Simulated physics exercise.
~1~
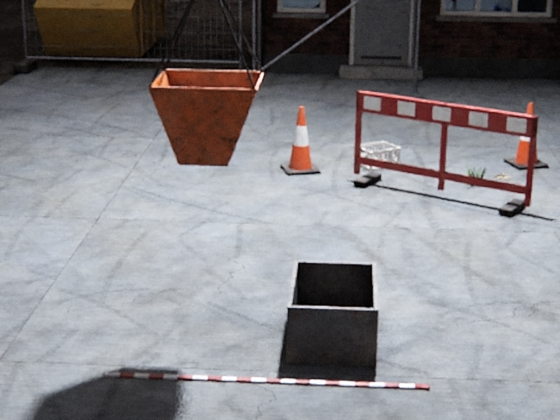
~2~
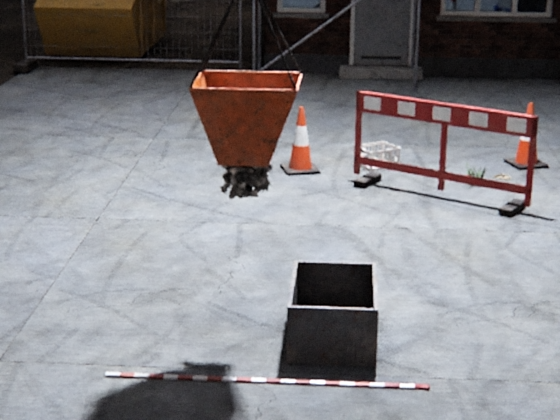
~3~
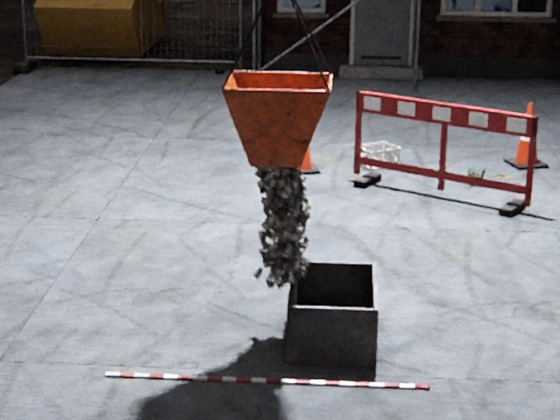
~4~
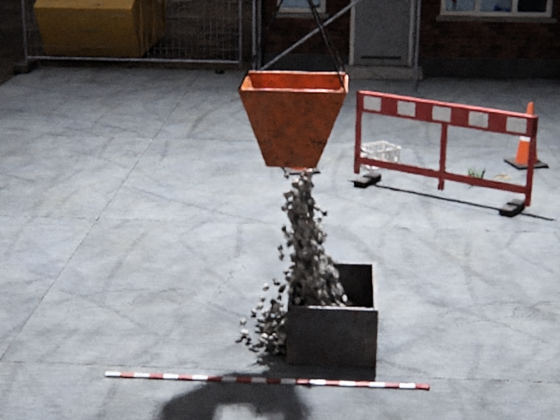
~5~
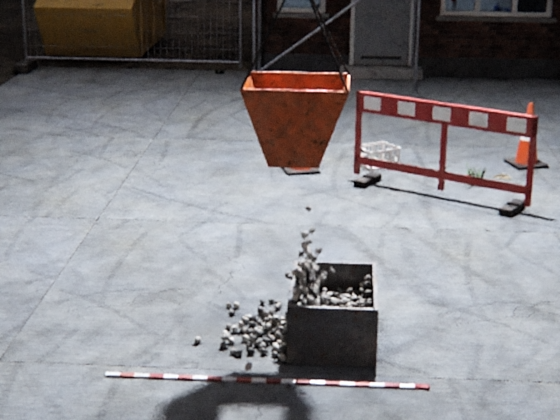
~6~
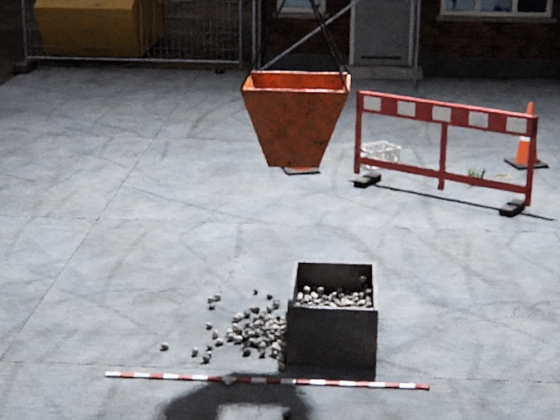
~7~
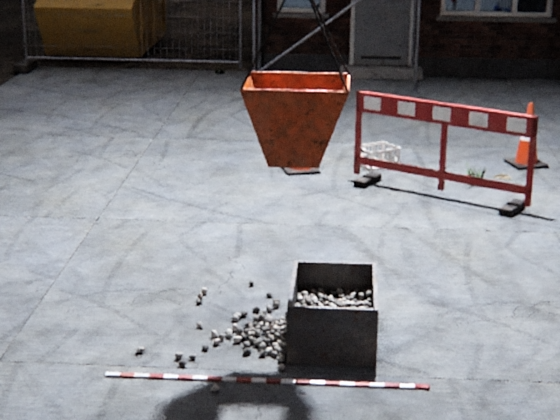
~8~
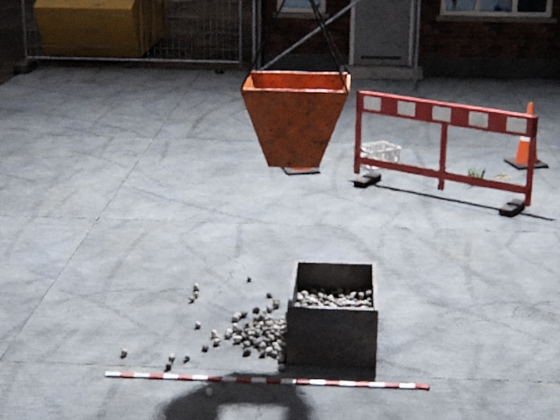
An orange skip swings right, dumping stones into a bin, with some scattering left.
